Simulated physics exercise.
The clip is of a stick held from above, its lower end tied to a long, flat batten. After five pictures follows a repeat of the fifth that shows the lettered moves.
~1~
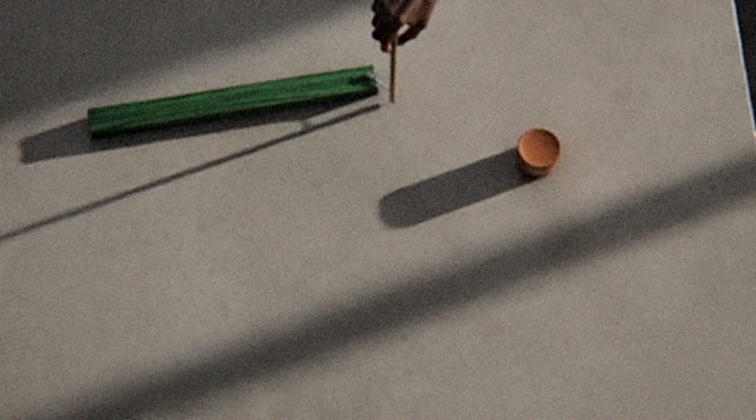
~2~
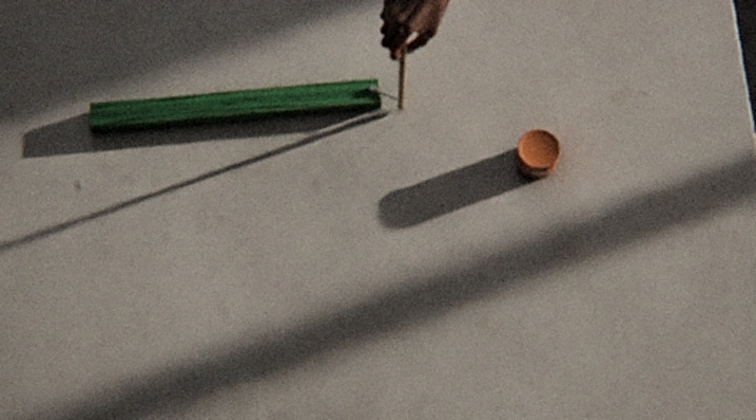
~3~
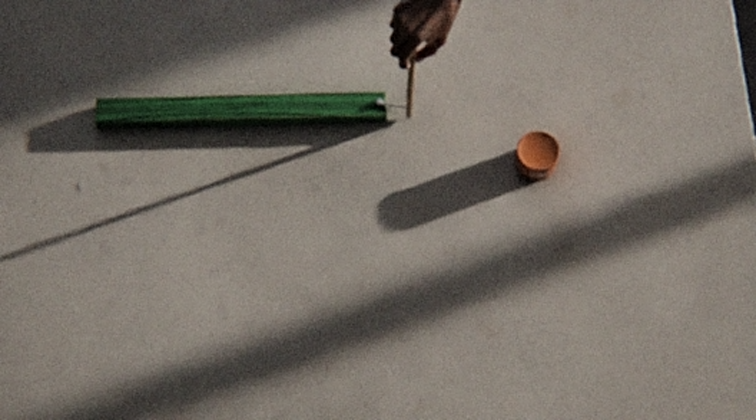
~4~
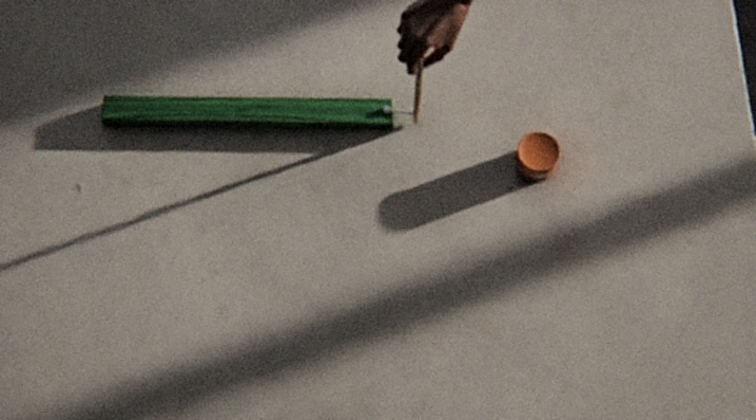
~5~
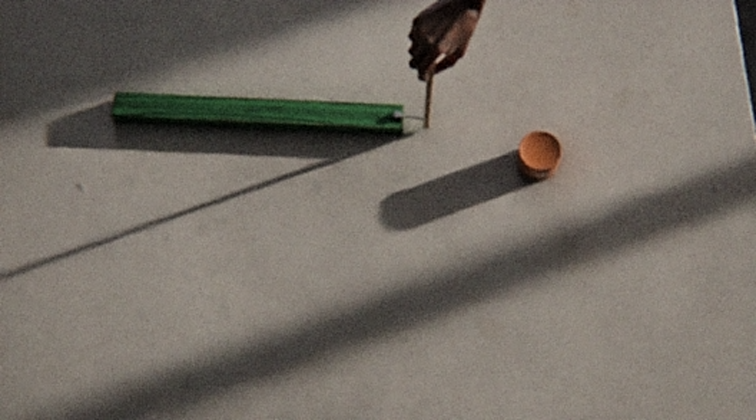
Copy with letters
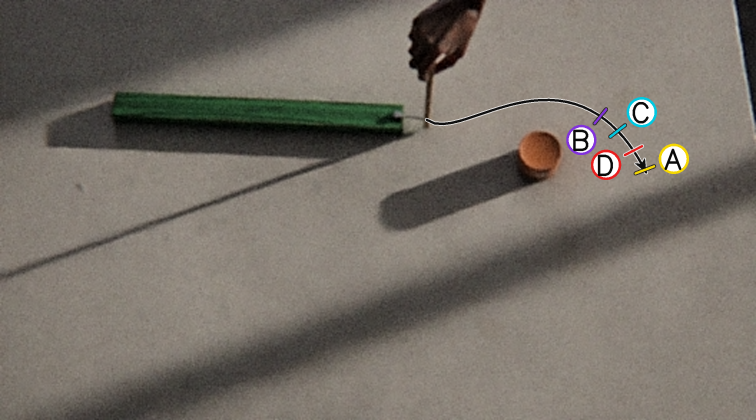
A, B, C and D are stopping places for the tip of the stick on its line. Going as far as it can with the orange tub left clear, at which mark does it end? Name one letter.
As far as tick C.
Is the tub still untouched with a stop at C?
For that mark, yes.
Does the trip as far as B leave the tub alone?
For that mark, yes.
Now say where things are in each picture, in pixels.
The first frame shows orange tub (538, 154); green batten (233, 98).
The second frame shows green batten (236, 102); orange tub (537, 155).
The third frame shows green batten (241, 107); orange tub (537, 157).
The fourth frame shows green batten (248, 109); orange tub (537, 157).
The fifth frame shows green batten (258, 110); orange tub (539, 157).
On the marked copy, A at (645, 170); B at (600, 116); C at (618, 131); D at (633, 151); the route from (427, 120) via (550, 100) to (646, 172).
Following C. Soon after the start, foot of the stick (494, 111), middle of the batten (325, 111).
Later, foot of the stick (564, 102), middle of the batten (395, 108).
In the end, foot of the stick (617, 132), middle of the batten (449, 113); nothing has been touched.
As for the rest, A is too far, the tub has been hit; B is safe but short; D is too far, the tub has been hit.
